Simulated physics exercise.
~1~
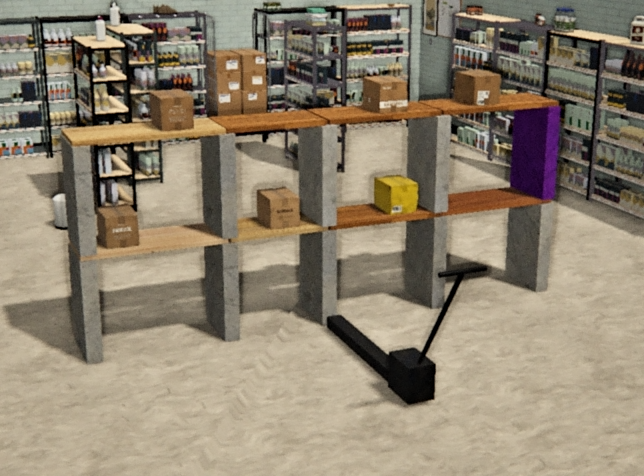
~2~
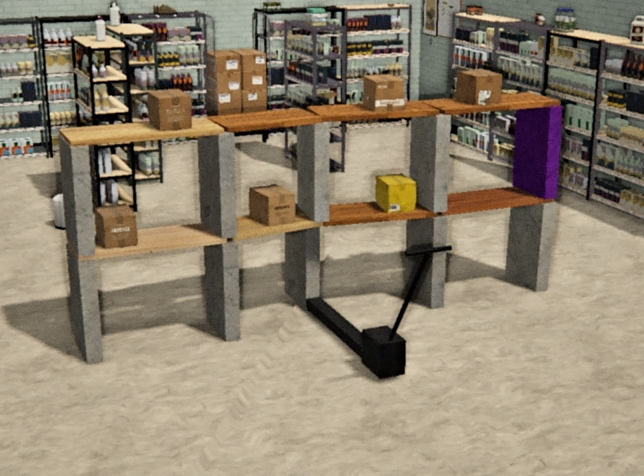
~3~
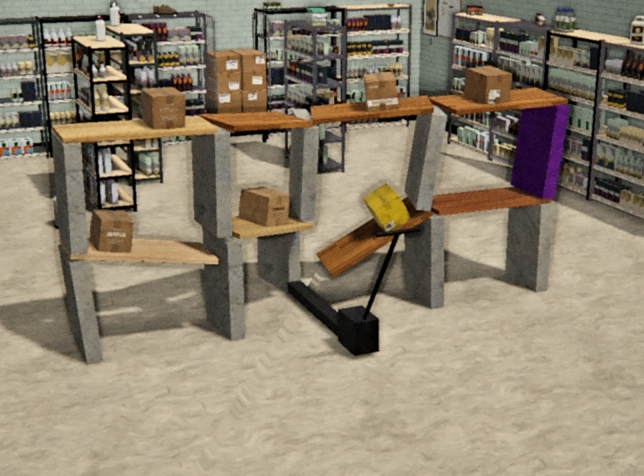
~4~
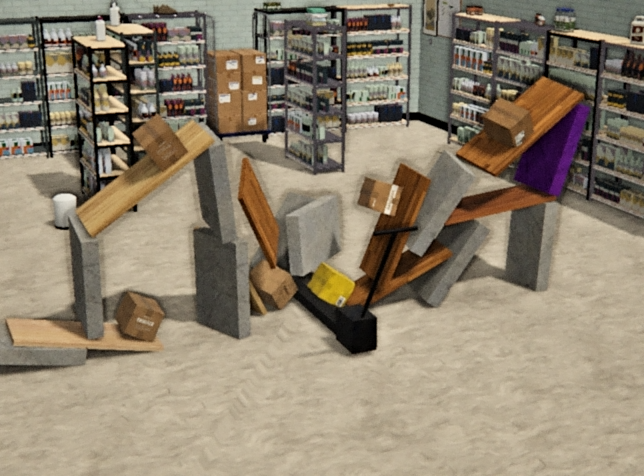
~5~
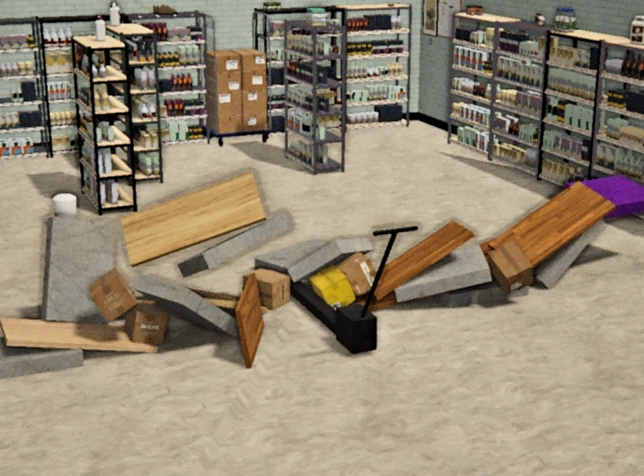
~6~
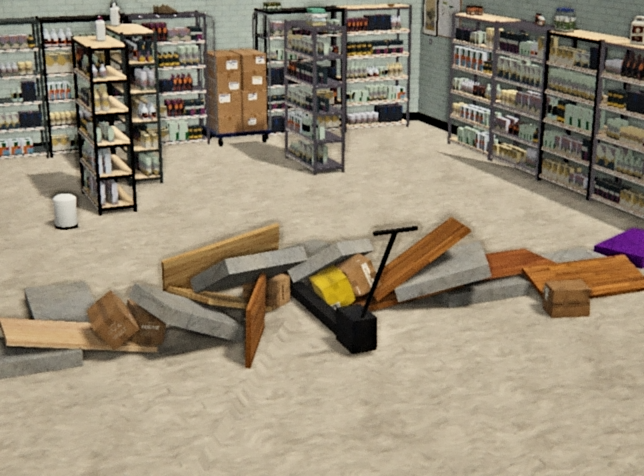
Two-tier board shelving collapsing after a black floor jack slides into its base, cartons and purple upright ending in low rubble.
